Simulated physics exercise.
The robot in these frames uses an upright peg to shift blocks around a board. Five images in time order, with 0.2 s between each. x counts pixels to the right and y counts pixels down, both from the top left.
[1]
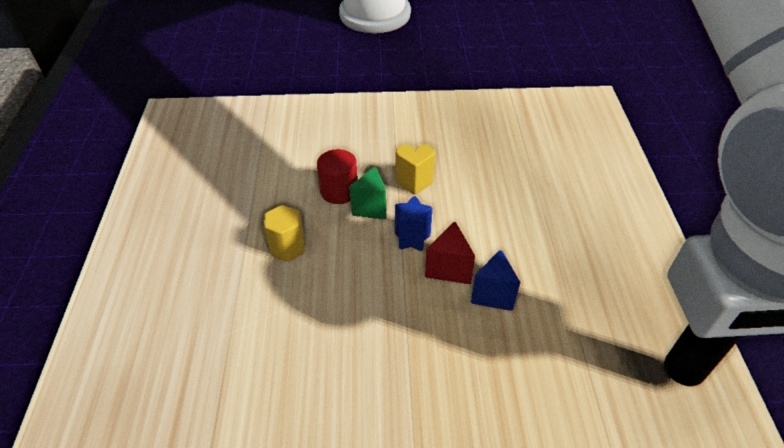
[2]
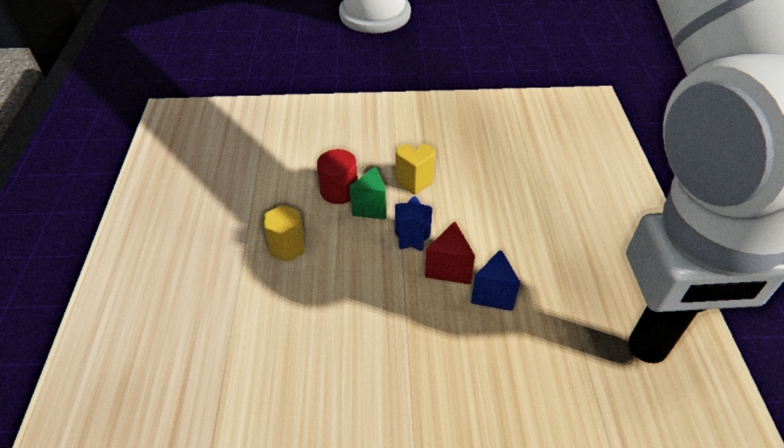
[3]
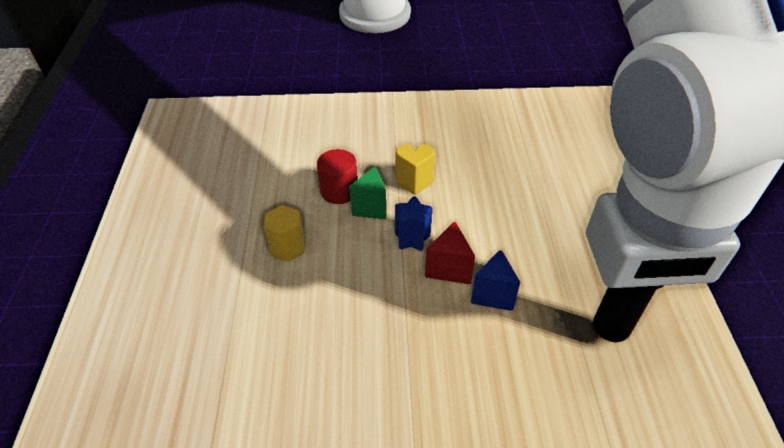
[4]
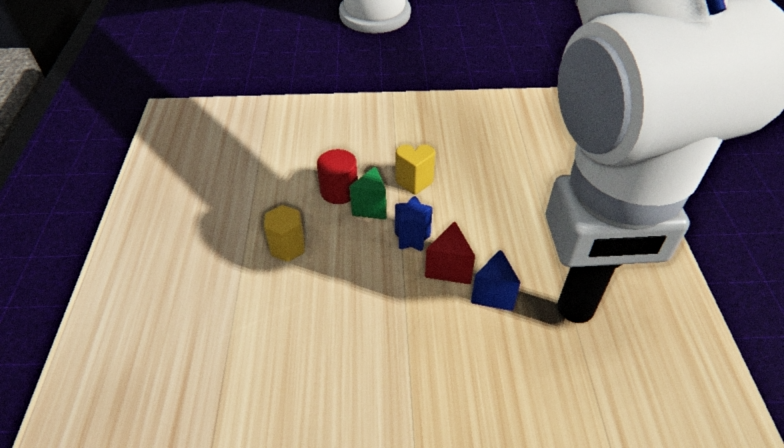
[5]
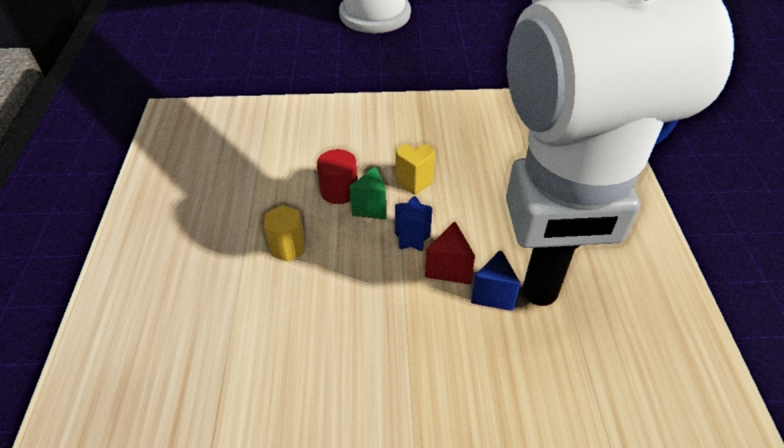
Robot arm sliding its black peg leftward across a wooden board toward a blue triangular block, while the coloured blocks stay still.
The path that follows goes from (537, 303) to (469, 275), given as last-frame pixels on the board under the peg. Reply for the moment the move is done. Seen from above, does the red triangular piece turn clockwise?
My answer is yes.
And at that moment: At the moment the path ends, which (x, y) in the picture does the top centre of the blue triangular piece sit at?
The answer is (459, 269).
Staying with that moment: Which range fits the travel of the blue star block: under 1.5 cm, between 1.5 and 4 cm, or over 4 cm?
It moves only a bit, under 1.5 cm.
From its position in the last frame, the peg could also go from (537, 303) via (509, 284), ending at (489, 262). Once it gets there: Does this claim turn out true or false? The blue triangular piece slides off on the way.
True - the claim holds.
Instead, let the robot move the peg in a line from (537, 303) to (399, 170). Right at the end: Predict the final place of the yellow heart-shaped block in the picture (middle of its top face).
At the end it should sit near (392, 122).
On the path given first. Halfway along, peg at (503, 278); blue triangular piece at (477, 268).
At the end, peg at (470, 265); blue star block unmoved; red triangular piece at (437, 238), turned 40° clockwise; blue triangular piece at (459, 269), turned 30° anticlockwise.
